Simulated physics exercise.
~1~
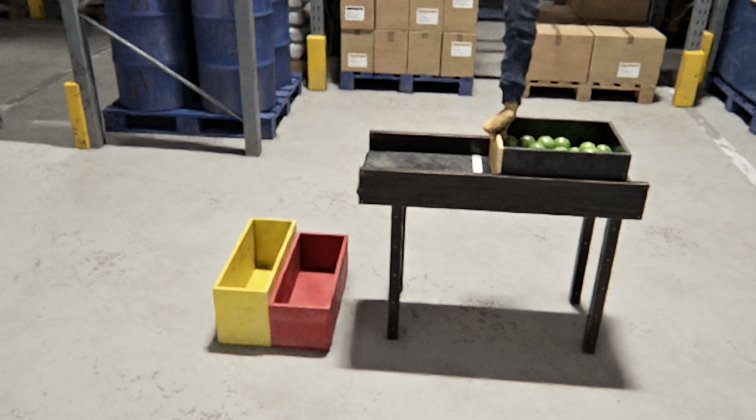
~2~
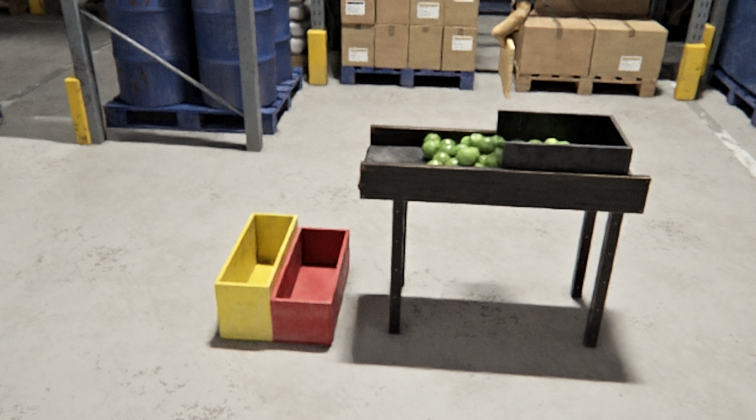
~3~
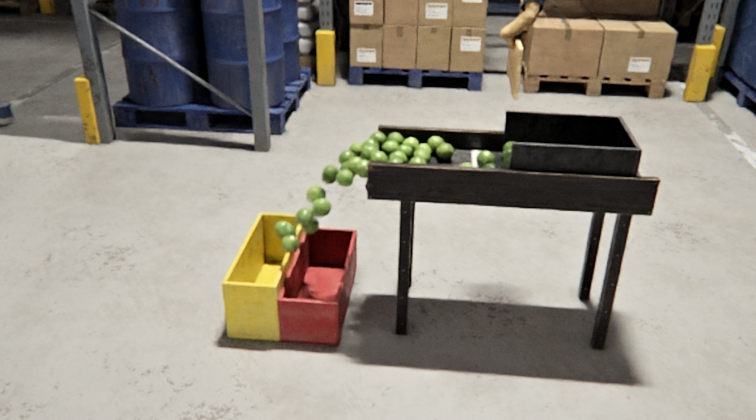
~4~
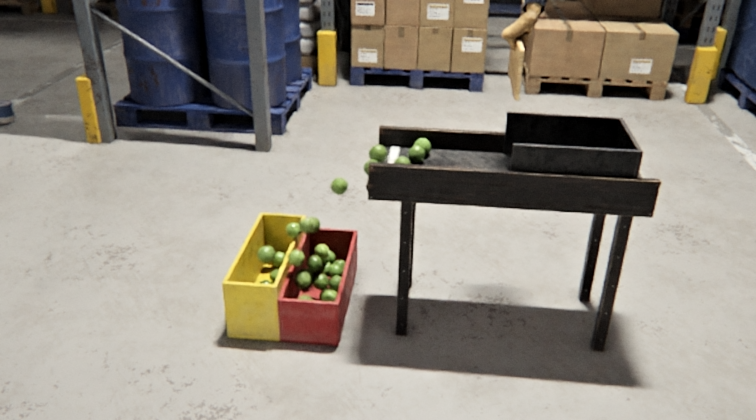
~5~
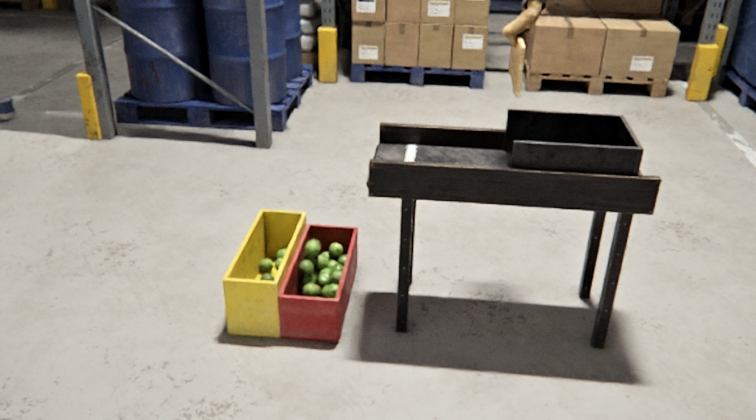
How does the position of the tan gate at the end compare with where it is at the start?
At the start the gate stands upright at the left end of the black pen, closing it off. By the end it is held up above the conveyor, still upright, leaving the pen open.
